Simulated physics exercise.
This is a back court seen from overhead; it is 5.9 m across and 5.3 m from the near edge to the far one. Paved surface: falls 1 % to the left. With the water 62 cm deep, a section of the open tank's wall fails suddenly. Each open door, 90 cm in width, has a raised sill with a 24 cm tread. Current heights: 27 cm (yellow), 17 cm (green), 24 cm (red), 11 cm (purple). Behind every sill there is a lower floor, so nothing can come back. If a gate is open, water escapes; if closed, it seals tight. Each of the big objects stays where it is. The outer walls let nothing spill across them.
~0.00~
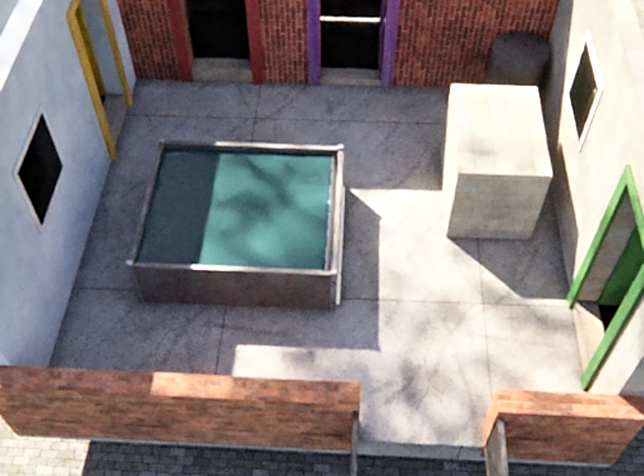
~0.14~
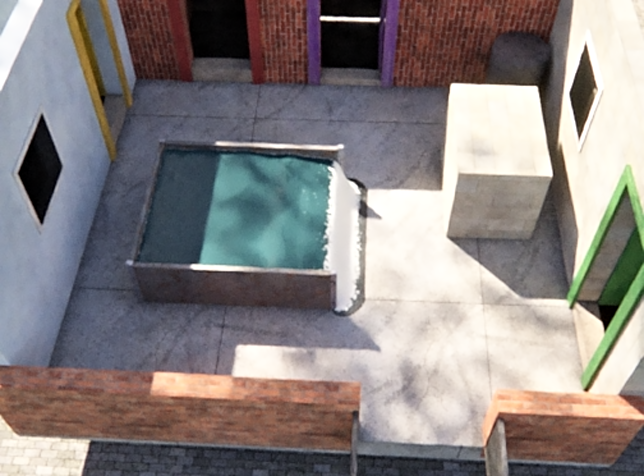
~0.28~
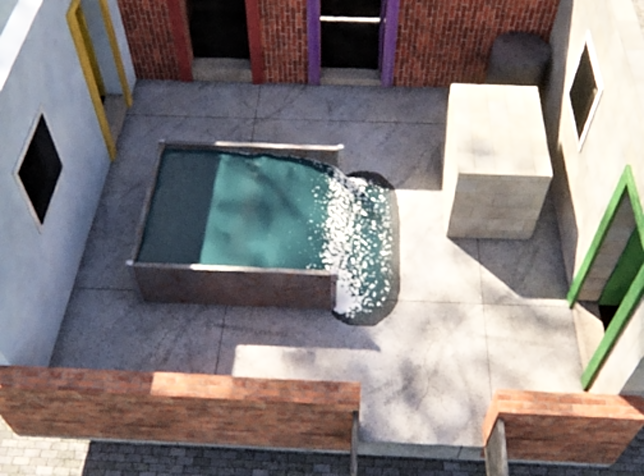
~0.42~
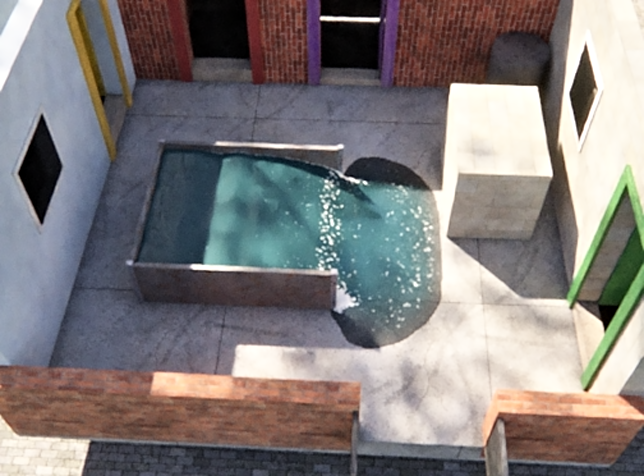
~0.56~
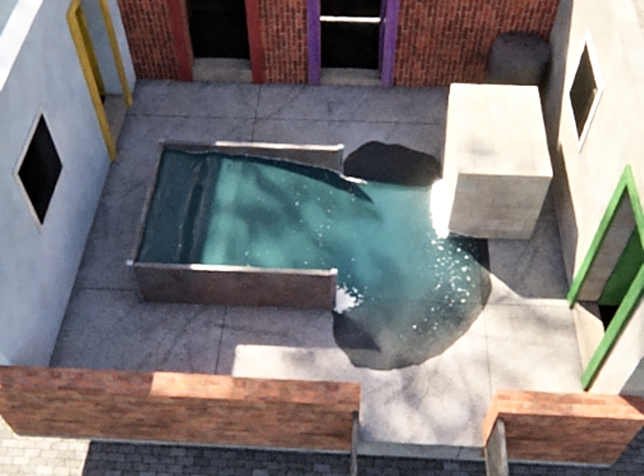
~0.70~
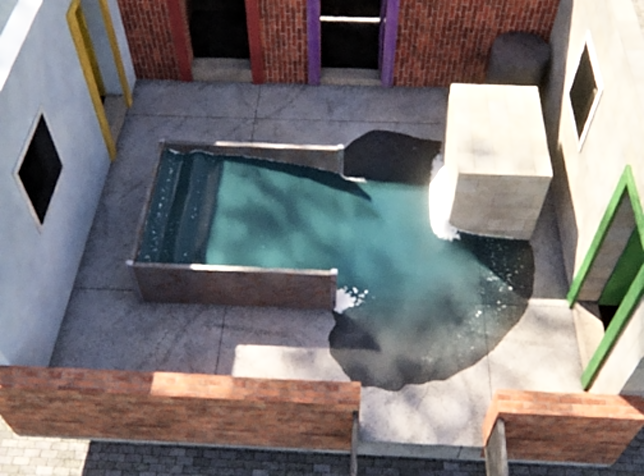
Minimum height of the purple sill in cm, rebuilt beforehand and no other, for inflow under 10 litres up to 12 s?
14.5 cm.
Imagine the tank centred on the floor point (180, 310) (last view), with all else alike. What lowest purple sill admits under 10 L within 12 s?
I'd put it at close to 8.0 cm.
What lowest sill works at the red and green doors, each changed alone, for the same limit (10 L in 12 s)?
Roughly 9.0 cm for the red door and roughly 27 cm for the green door.
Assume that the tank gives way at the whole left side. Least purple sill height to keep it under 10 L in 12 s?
The answer is some 9.0 cm.
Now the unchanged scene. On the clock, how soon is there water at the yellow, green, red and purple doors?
Yellow 3.8 seconds, green 1.0 seconds, red 2.8 seconds, purple 2.0 seconds.
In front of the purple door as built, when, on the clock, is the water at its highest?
Roughly 3.0 s.
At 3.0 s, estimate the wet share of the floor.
Approximately 55 % of it.
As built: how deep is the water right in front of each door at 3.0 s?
Centimetres: Yellow = 0, green = 27, red = 3, purple = 16.
After 1.4 s water covers 35 % of the floor, deepest (39 cm) near (434, 223); it has not reached the purple door.
After 3.0 s water covers 55 % of the floor, deepest (34 cm) near (581, 429); 16 cm at the purple door, 9 litres in over its 11 cm sill.
After 12.0 s water covers 95 % of the floor, deepest (14 cm) near (106, 180); 4 cm at the purple door, 33 litres in over its 11 cm sill.
At the purple door as built, the water arrived by 2.0 s and peaked near 16 cm at 3.0 s.
With a sill of 11.5 cm, 28 litres would have come in within the 12 s; with 18.5 cm, 1 litre. So under 10 litres takes about 14.5 cm.
